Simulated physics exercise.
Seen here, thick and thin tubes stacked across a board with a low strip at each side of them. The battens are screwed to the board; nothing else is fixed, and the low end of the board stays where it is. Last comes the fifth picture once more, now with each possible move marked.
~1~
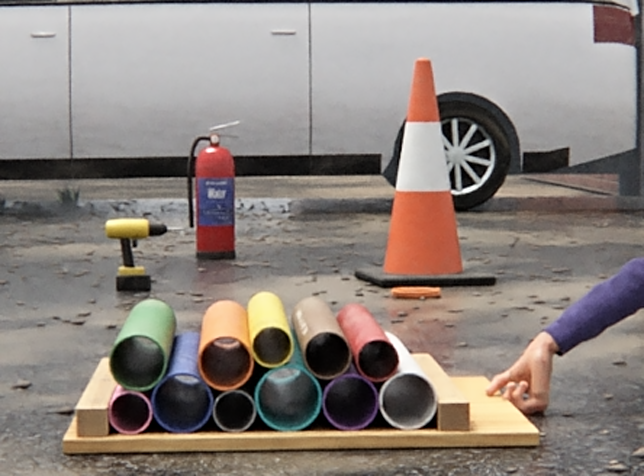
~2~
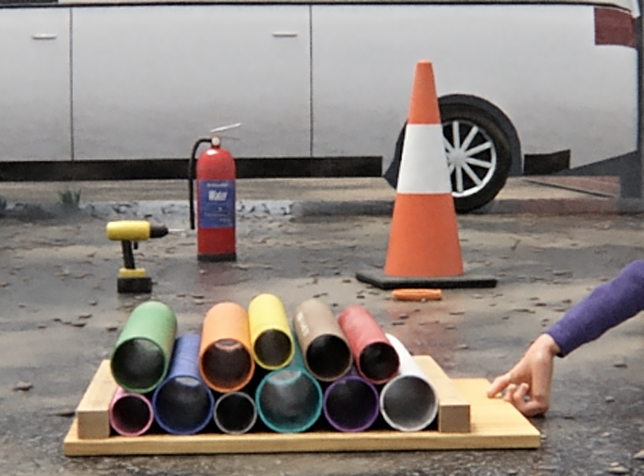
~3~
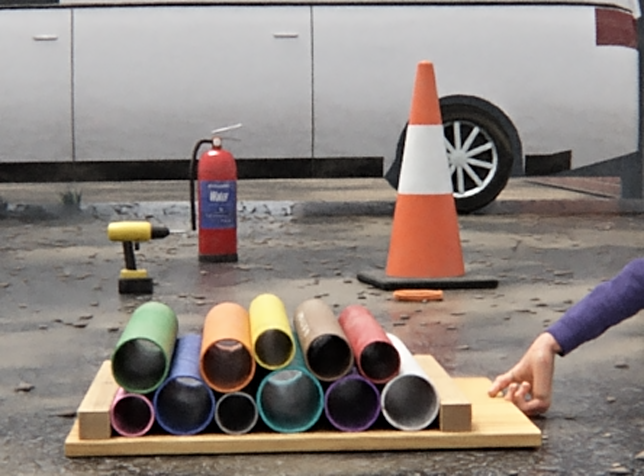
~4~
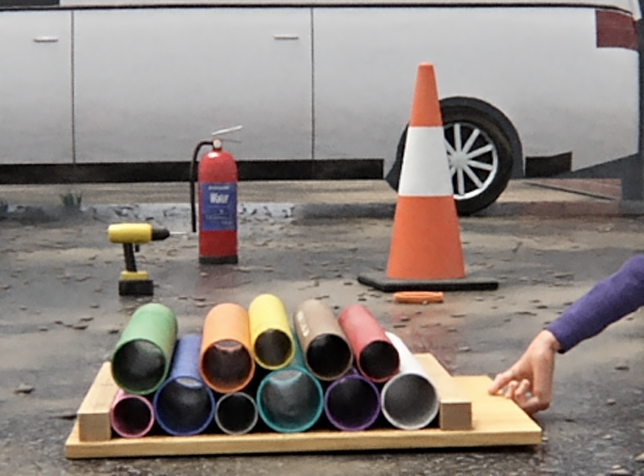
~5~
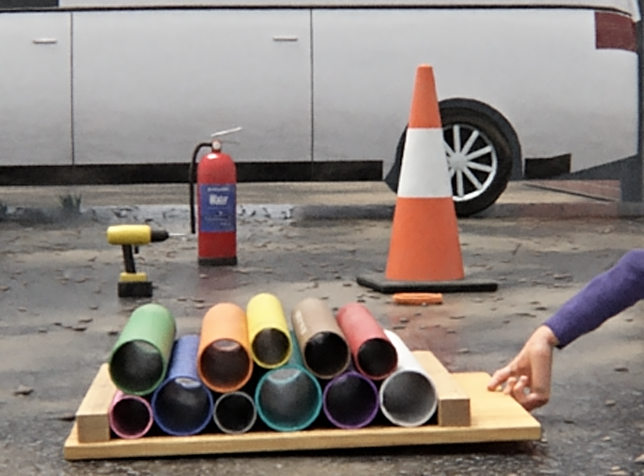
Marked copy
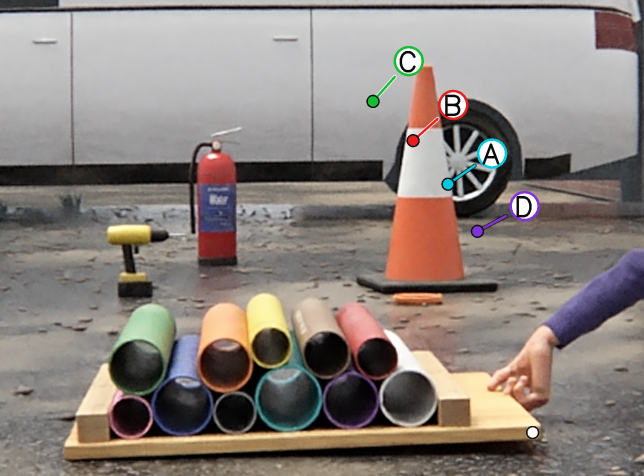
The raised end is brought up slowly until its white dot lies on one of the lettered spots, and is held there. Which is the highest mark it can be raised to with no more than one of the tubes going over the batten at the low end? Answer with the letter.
The last mark within the limit is A.
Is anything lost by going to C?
At C: Yes.
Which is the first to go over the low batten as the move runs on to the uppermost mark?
It is the green one.
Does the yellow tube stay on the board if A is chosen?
Yes.
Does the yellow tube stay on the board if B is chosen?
No, with B.
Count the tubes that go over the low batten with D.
At D the number is one.
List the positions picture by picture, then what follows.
The first picture shows pink tube (130, 413); blue tube (182, 403); grey tube (234, 411).
The second picture shows grey tube (235, 413); turquoise tube (289, 400).
The third picture shows board (298, 400); purple tube (352, 403); white tube (411, 401); green tube (140, 365).
The fourth picture shows board (298, 400); pink tube (132, 416); blue tube (184, 405).
The fifth picture shows board (297, 398); pink tube (131, 417); blue tube (182, 406).
On the marked copy, A at (448, 184); B at (413, 141); C at (373, 102); D at (477, 231); the white dot at (533, 432).
Following A. Soon after the start, board at 19°.
Later, board at 34°.
In the end, board at 34°, one over the low batten (green).
As for the rest, B five over the low batten; C five over the low batten; D one over the low batten (green).
